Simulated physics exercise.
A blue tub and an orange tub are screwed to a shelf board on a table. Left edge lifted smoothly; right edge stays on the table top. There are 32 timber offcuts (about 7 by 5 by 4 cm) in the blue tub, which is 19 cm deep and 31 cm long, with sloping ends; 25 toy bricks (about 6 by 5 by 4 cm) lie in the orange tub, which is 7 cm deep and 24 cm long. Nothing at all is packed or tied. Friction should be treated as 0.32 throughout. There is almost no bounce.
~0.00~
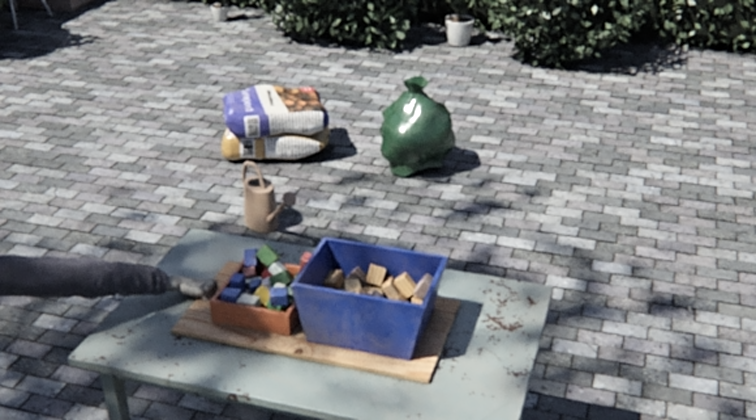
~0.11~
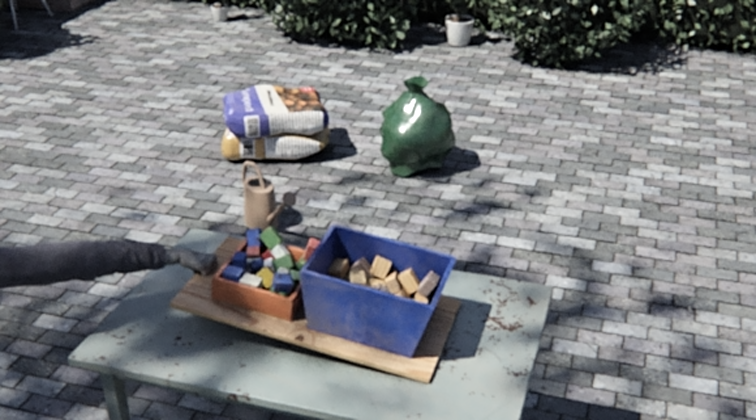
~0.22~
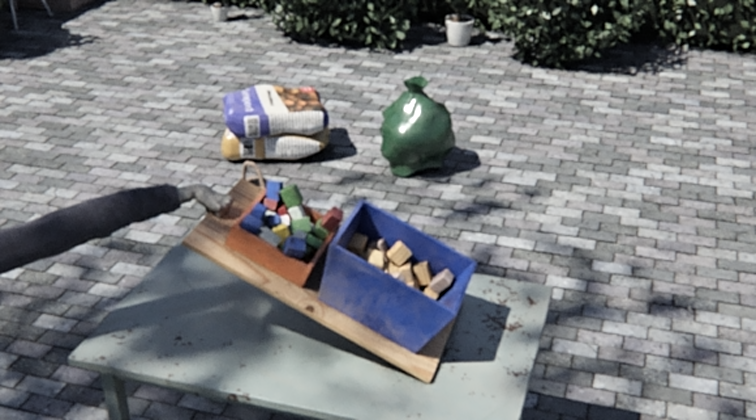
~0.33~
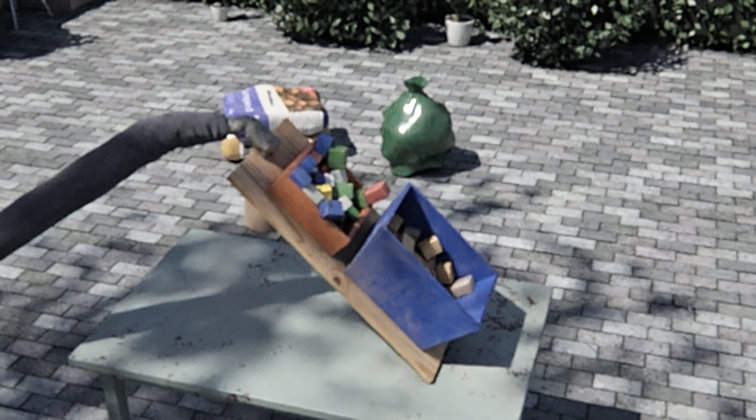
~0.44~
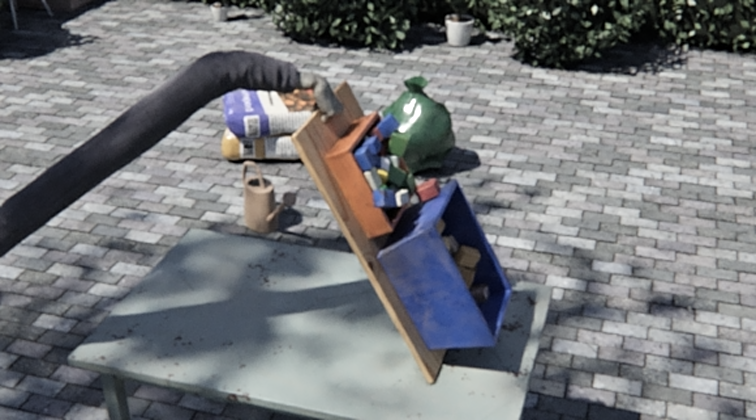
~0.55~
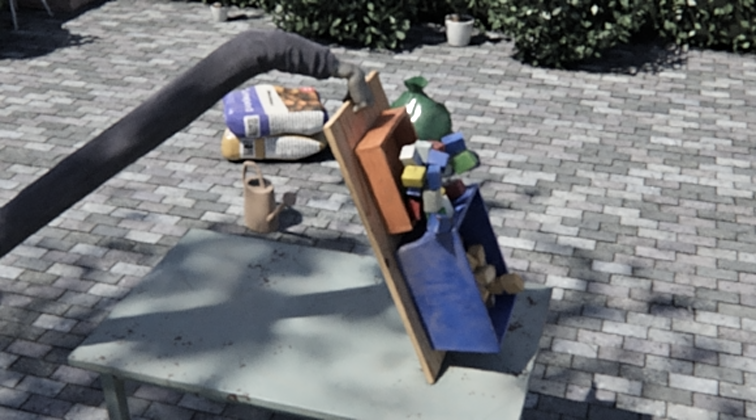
A gloved hand lifts a board's left edge steeply, and colored blocks tumble from the orange tub.
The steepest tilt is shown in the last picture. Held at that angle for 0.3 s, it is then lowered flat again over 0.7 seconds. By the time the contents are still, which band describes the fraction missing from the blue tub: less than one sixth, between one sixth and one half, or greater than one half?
It is going to drop one sixth up to half of its pieces.
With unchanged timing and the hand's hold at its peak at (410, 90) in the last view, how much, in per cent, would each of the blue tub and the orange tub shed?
In that setup the blue tub sheds 70 per cent of its load, while the orange tub sheds 100 per cent.
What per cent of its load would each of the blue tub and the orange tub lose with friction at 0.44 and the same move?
Blue tub 20, orange tub 90 per cent.
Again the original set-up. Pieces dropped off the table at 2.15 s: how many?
That count sits near 20.
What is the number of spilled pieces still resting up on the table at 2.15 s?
Count: Around 8.
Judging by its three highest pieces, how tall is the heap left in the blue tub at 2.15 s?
Roughly 13 cm.
After 0.81 s, tilt 69°; the blue tub is down by 8 of 32 and the orange tub is down by 19 of 25.
After 1.13 s, tilt 45°; the blue tub is down by 8 of 32 and the orange tub is down by 19 of 25.
After 1.58 s, tilt 0°; the blue tub is down by 8 of 32 and the orange tub is down by 19 of 25.
Outcome (at 2.15 s), the blue tub is down by 8 of 32 and the orange tub is down by 19 of 25. Asked share, 8 of 32, 25 per cent.
